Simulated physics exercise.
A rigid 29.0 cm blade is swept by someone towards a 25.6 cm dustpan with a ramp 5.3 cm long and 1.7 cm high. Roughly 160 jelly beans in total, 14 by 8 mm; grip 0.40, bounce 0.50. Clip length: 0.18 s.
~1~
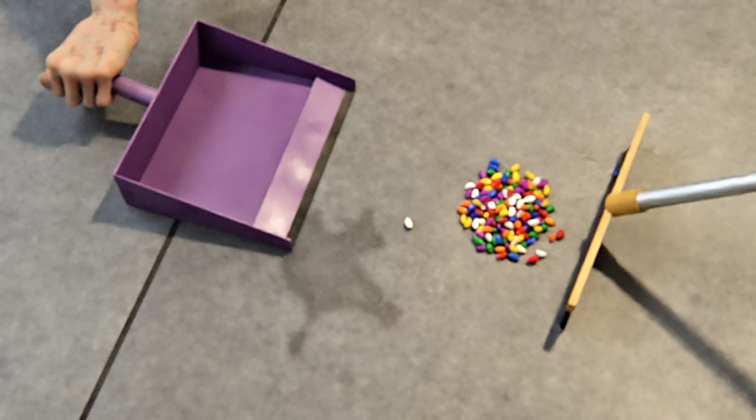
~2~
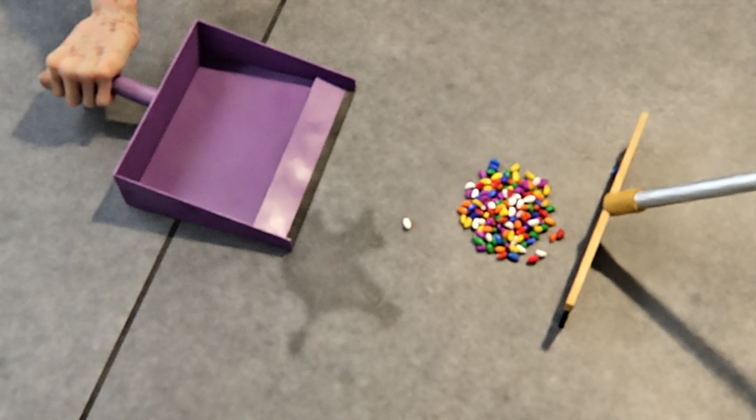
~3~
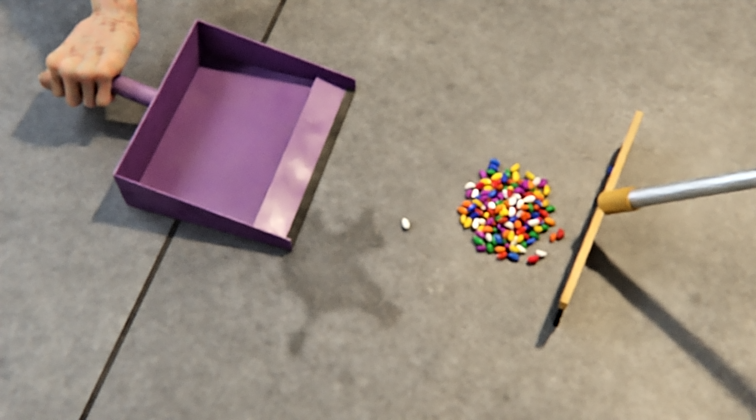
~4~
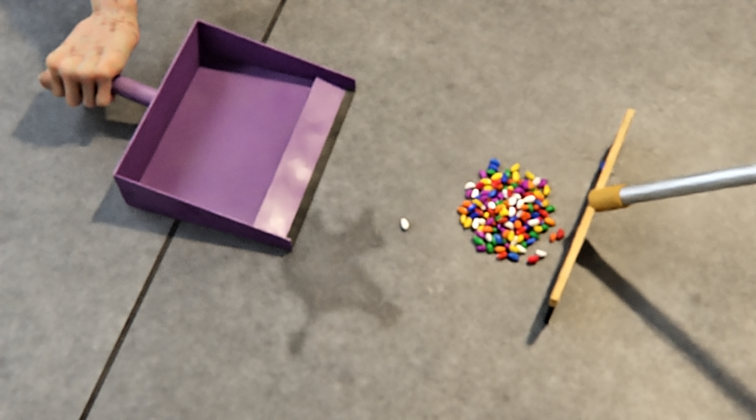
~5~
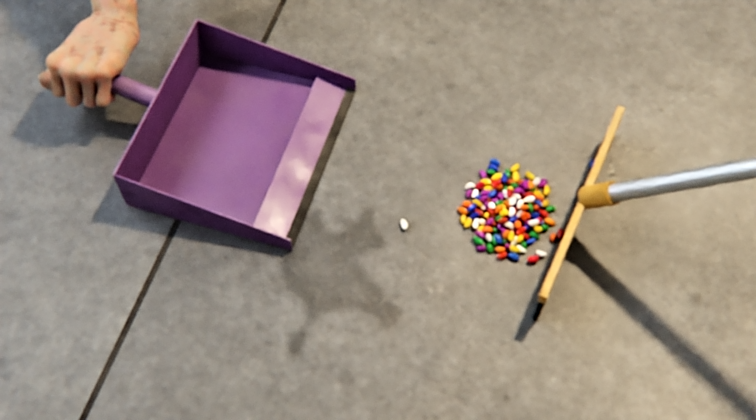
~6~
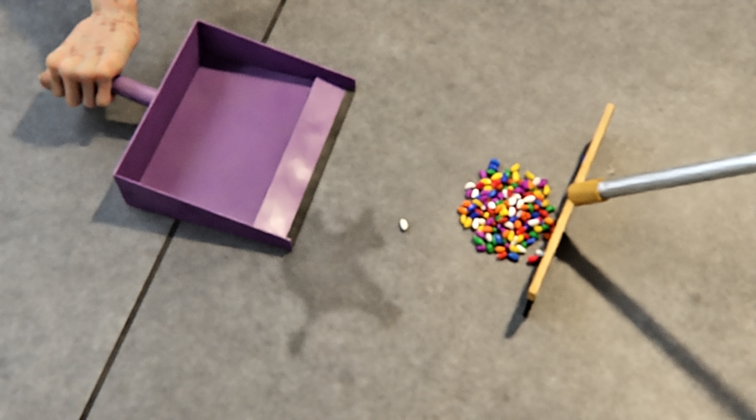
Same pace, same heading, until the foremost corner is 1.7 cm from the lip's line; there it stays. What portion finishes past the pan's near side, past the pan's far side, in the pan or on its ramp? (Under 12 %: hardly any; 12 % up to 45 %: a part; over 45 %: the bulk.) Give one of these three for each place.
Near side: Hardly any; far side: Hardly any; pan: A part.
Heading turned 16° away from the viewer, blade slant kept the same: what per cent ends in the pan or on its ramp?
I'd expect close to 30 percent.
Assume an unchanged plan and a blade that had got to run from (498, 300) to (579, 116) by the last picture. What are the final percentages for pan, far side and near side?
Pan 25; far 5; near 0.
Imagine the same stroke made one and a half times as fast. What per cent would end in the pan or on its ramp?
Then some 30 in a hundred.
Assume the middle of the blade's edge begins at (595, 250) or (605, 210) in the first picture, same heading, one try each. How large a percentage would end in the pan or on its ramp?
About 25 and 30 per cent.
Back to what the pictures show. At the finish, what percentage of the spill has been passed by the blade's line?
I'd put it near 0 in a hundred.
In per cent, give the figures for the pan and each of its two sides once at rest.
Near side 0 %, far side 5 %, pan 25 %.
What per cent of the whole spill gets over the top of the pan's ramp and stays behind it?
Roughly 0 in a hundred.
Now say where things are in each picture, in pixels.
The first frame shows blade from (571, 307) to (644, 121), moved 0.0 cm, 0 of the pieces shifted so far; middle of the pieces at (506, 213); pan at (232, 142).
The second frame shows blade from (569, 306) to (643, 121), moved 0.2 cm, 0 of the pieces shifted so far; middle of the pieces at (506, 213).
The third frame shows blade from (564, 304) to (637, 119), moved 0.9 cm, 1 of the pieces shifted so far; middle of the pieces at (506, 213).
The fourth frame shows blade from (554, 301) to (629, 117), moved 2.0 cm, 2 of the pieces shifted so far; middle of the pieces at (506, 213).
The fifth frame shows blade from (543, 298) to (619, 114), moved 3.3 cm, 2 of the pieces shifted so far; middle of the pieces at (506, 213).
The sixth frame shows blade from (532, 295) to (609, 112), moved 4.5 cm, 4 of the pieces shifted so far; middle of the pieces at (506, 213); pan at (232, 142).
Then, 0.37 s after the last picture, middle of the blade 18 cm from the lip; 0 % over the lip, far side 0 %, near side 0 %.
Then, 0.62 s after the last picture, middle of the blade 9 cm from the lip; 0 % over the lip, far side 0 %, near side 0 %.
Then, 0.97 s after the last picture, middle of the blade 4 cm from the lip; 25 % over the lip, far side 5 %, near side 0 %.
In the end, near side 0 %, far side 5 %, pan 25 %, in front of the lip or behind the blade 70 %.
